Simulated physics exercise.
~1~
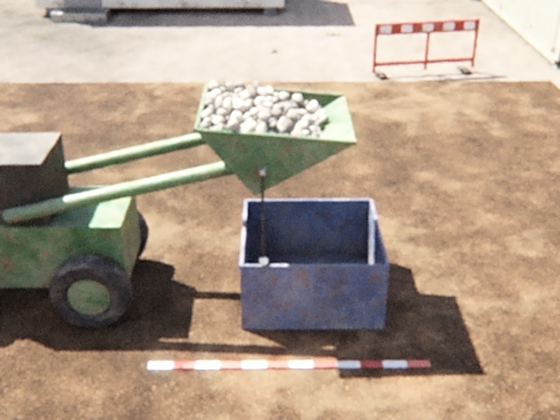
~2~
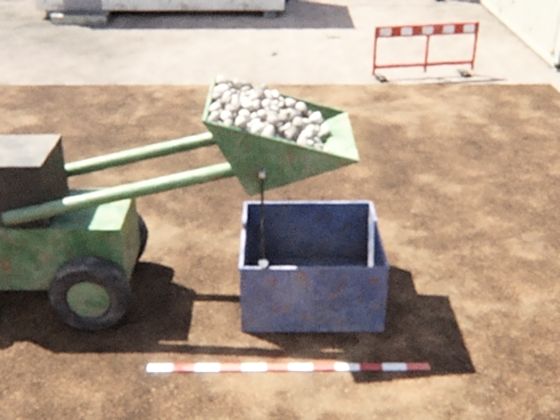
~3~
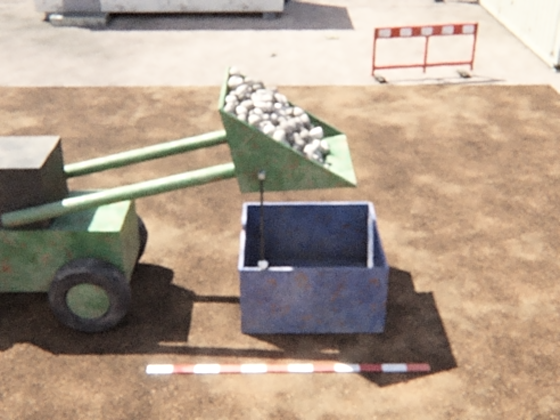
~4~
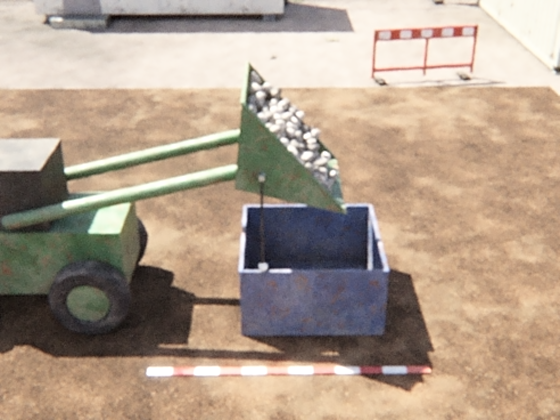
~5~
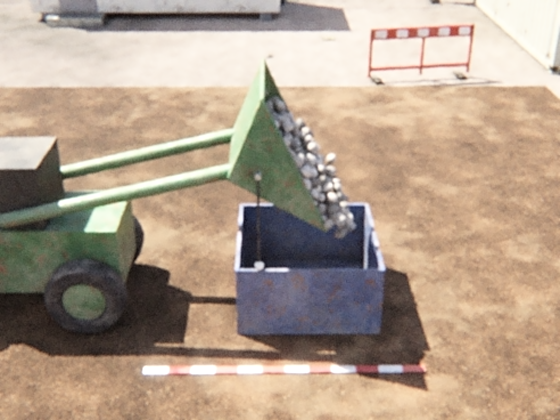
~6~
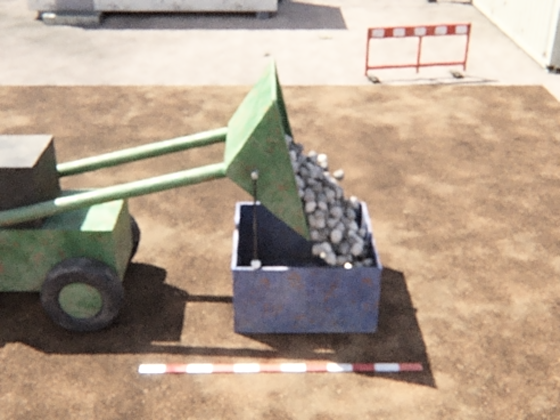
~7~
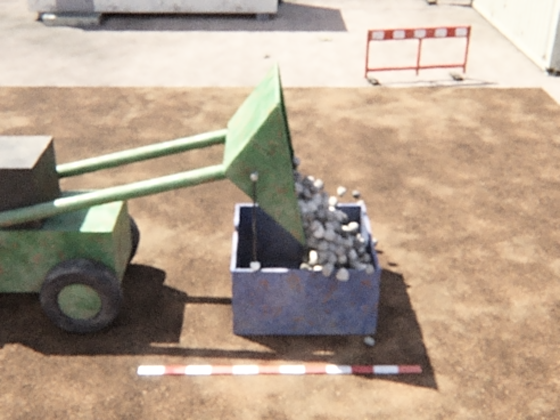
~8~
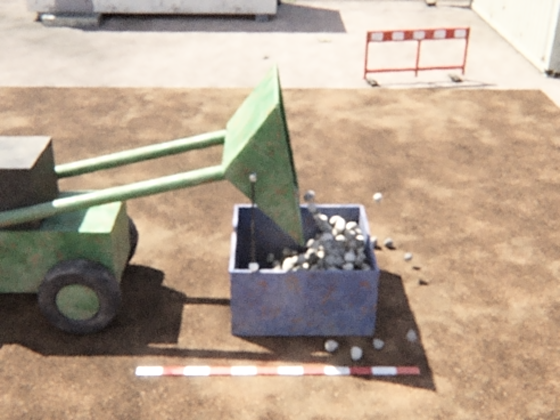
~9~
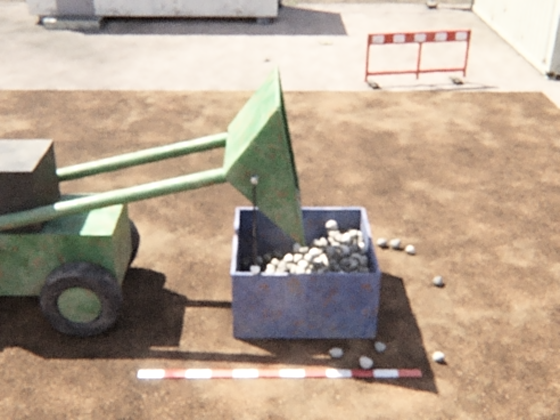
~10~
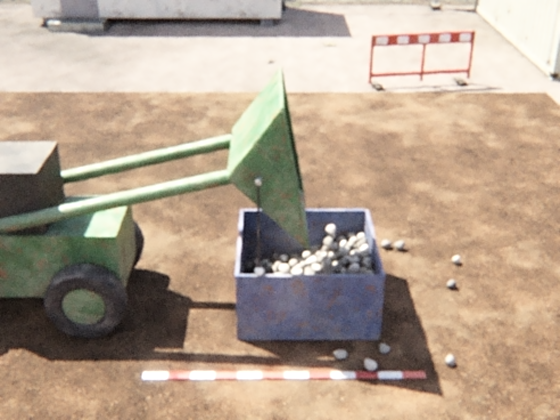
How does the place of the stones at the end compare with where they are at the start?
At the start the stones are heaped in the raised green bucket. At the end they are lower and further right, most of them in the blue bin and a few on the ground around it.
